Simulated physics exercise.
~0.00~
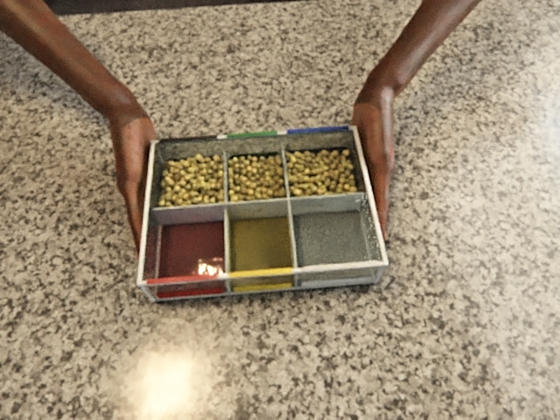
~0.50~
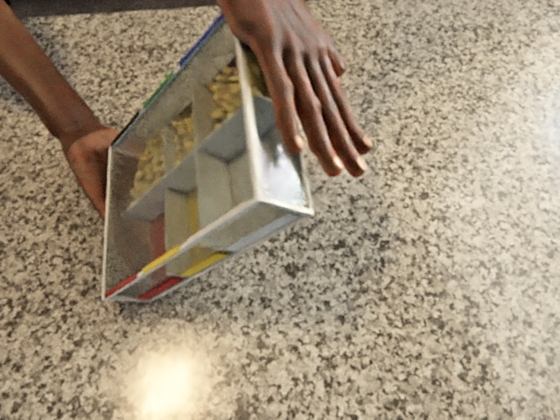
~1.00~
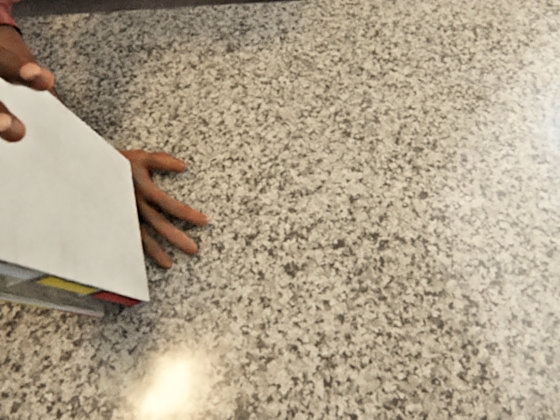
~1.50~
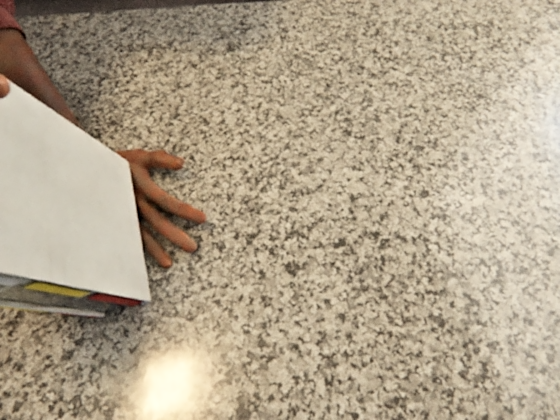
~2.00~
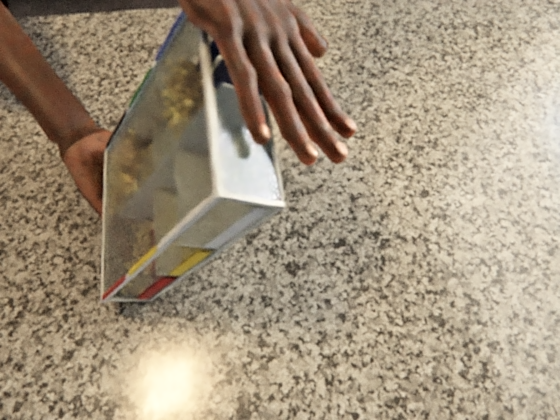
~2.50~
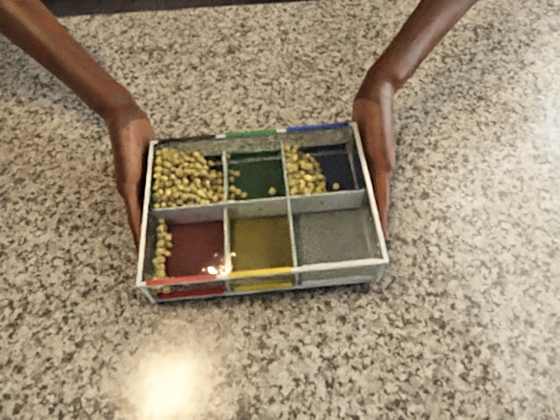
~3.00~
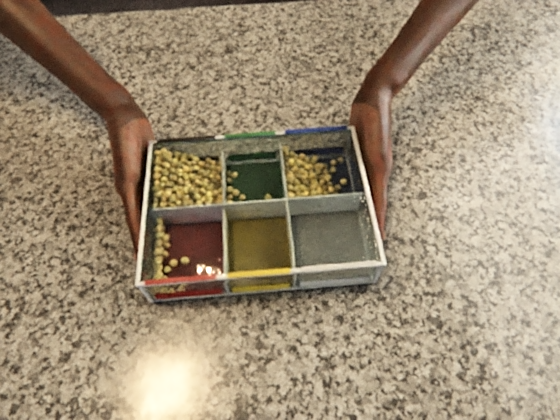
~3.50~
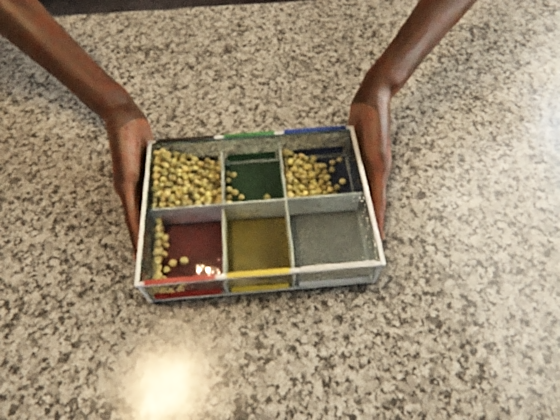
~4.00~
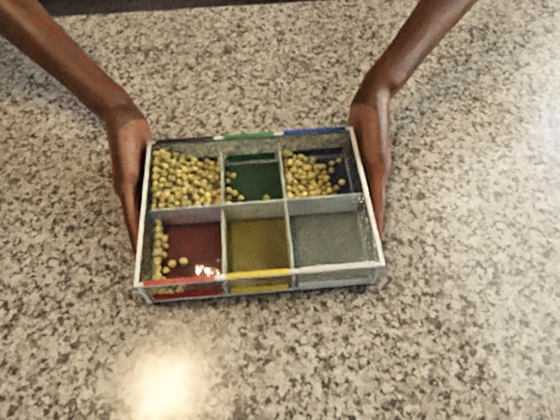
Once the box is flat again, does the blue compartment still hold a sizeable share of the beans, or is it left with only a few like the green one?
The blue compartment still holds a sizeable share, second to the black one, which has the most. Red and green have only a few beans, and yellow and white have none.
